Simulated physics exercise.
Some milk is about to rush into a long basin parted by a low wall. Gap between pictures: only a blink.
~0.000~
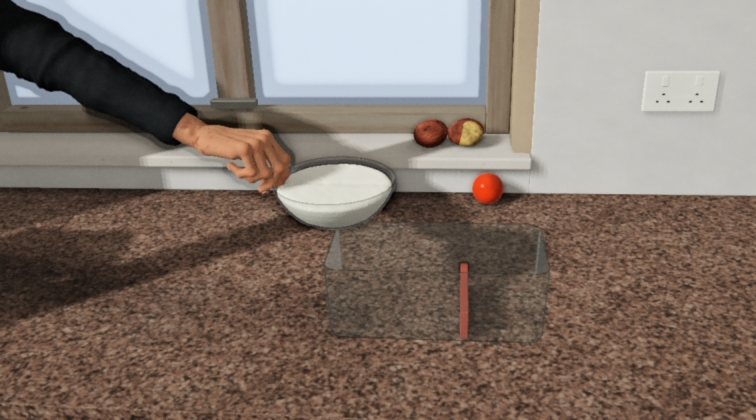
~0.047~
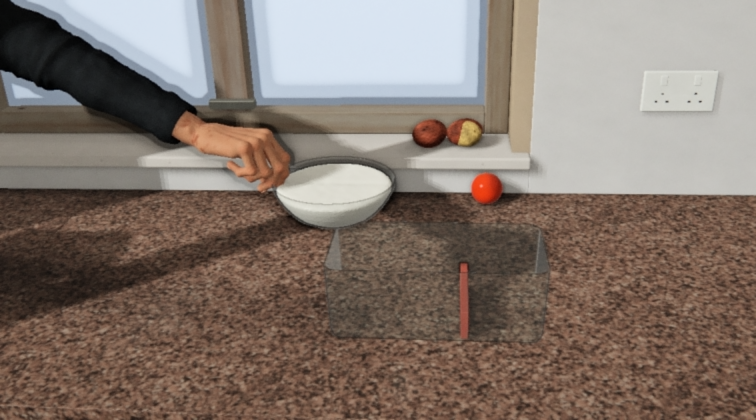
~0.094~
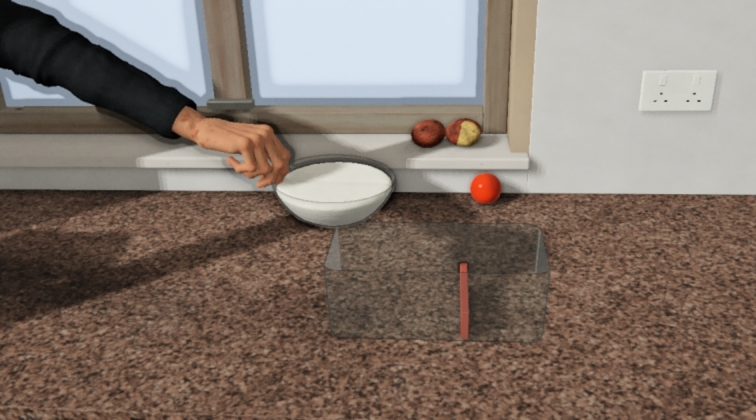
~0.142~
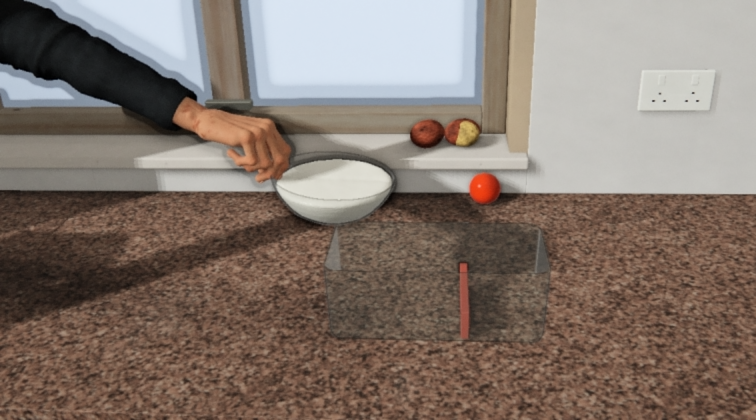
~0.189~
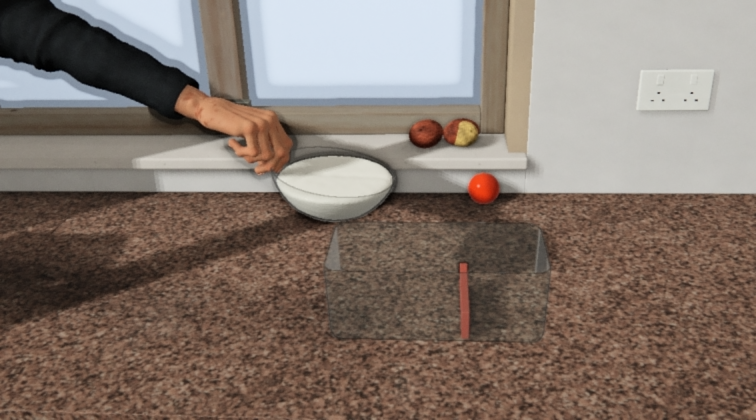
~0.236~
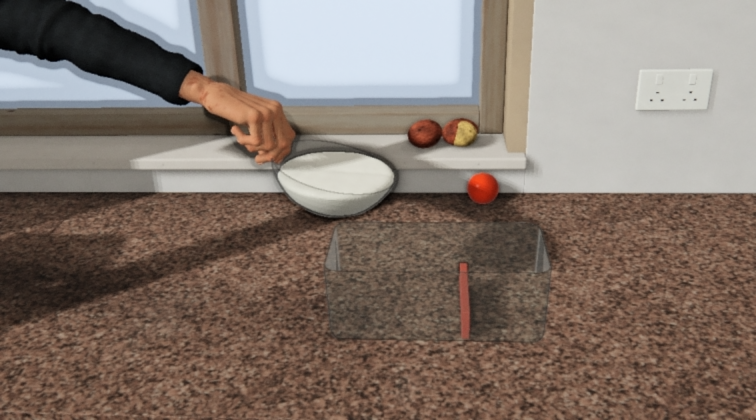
A hand slowly tilts a bowl of milk rightward behind a clear, divided basin.
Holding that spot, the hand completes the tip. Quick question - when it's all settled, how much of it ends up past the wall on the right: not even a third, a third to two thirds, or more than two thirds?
The right side is left with enough for a third but not past two thirds.
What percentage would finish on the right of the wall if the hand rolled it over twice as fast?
I'd say roughly 65 in every hundred ends up there.
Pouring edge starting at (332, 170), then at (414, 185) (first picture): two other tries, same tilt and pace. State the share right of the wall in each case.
First try: Near 10 percent; second try: Near 75 percent.
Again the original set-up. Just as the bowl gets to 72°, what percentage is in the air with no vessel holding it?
I'd reckon some 50 per cent.
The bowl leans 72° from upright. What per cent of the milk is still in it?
Remaining fraction: Approx. 25 %.
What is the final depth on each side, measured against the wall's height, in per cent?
Left side 20 percent, right side 60 percent.
A moment on, the bowl is tipped part way and 27 per cent is still to pour, 17 is left of the wall and 5 right of it.
Next, the bowl is tipped right over and 0 per cent is still to pour, 27 is left of the wall and 65 right of it.
Then the bowl is tipped right over and 0 per cent is still to pour, 40 is left of the wall and 59 right of it.
Later the bowl is tipped right over and 0 per cent is still to pour, 41 is left of the wall and 57 right of it.
At rest 41 per cent lies left of the wall, 57 right of it and 2 outside.
